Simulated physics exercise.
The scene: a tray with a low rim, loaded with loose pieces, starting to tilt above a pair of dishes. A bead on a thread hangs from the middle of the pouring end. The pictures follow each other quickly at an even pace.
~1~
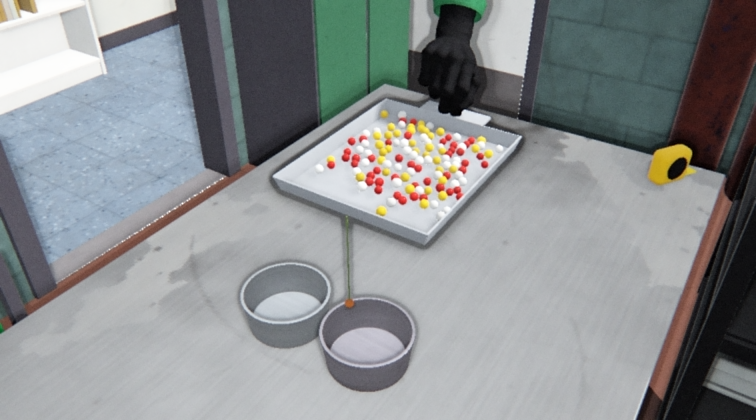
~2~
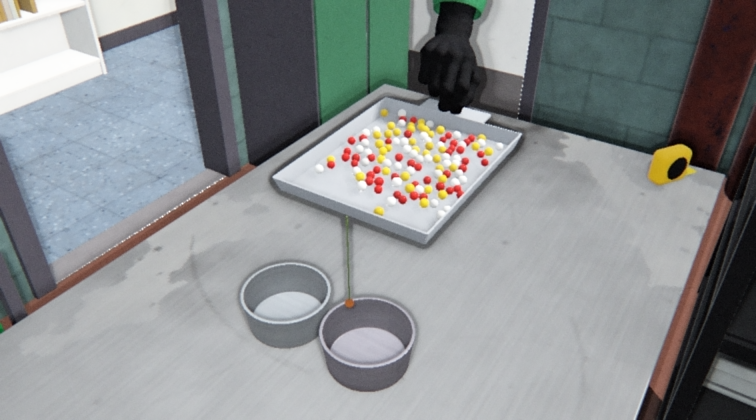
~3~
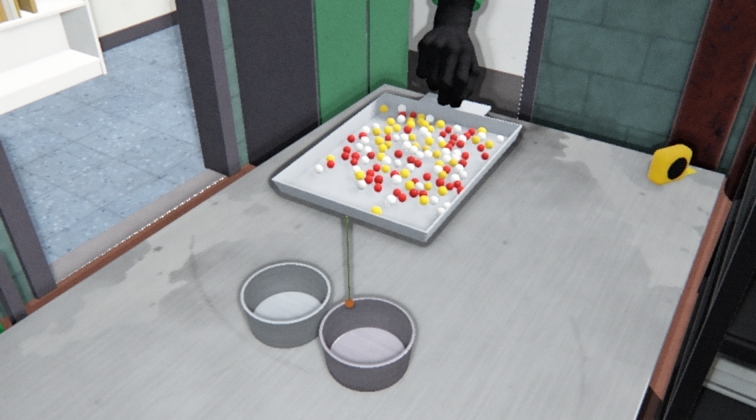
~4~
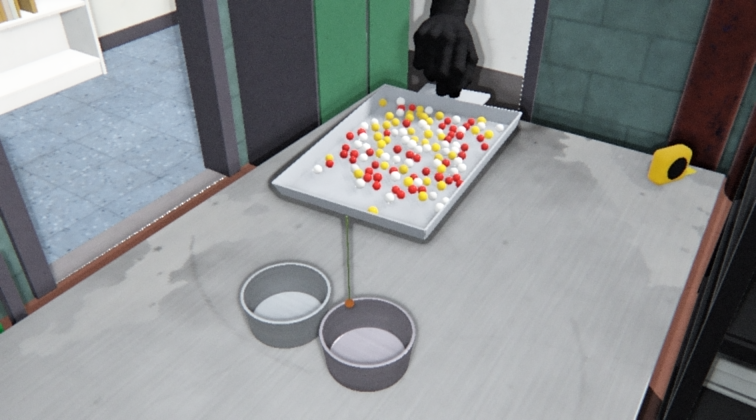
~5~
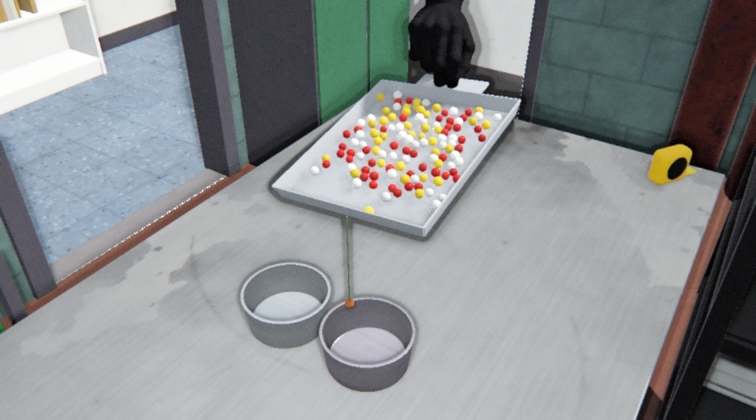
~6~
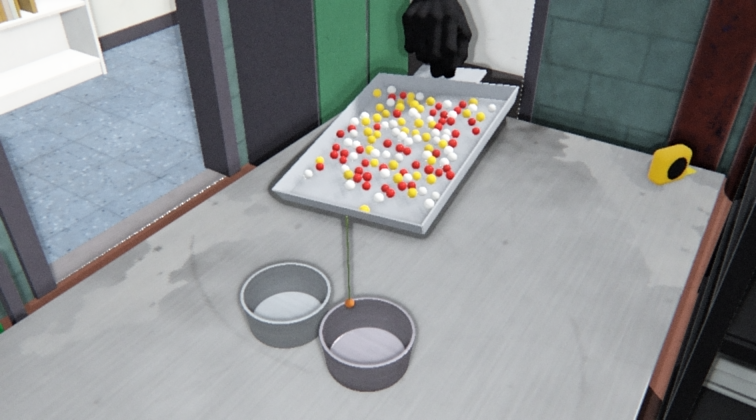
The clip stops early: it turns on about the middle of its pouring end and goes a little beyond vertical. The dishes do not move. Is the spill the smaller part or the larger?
Together they catch more than half.
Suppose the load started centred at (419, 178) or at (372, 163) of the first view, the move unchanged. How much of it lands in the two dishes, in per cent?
First some 100, then 100 per cent.
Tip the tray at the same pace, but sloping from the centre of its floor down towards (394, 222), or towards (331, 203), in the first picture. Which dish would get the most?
The first try: The right one. The second: The left-hand dish.
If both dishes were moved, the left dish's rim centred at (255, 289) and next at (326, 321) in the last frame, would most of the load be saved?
First most of it, then under half.
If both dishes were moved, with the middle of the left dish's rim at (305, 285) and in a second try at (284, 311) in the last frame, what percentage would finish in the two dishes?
In turn 70 and 70 in a hundred.
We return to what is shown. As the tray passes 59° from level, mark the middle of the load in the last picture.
Around (302, 197).
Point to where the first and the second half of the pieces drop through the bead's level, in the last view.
Early half (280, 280), late half (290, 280).
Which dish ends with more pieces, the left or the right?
More ends in the left dish.
Soon after the last picture, tray tipped steeply; most on the tray; a small part in the left dish; a stray few outside both; a small part in the air.
A little later, tray tipped right over; a stray few on the tray; most in the left dish; a small part outside both; a small part in the air.
Later still, tray tipped past a quarter turn; nearly all in the left dish; a small part outside both.
By the end, tray tipped past a quarter turn; none in the right dish; nearly all in the left dish; a small part outside both.
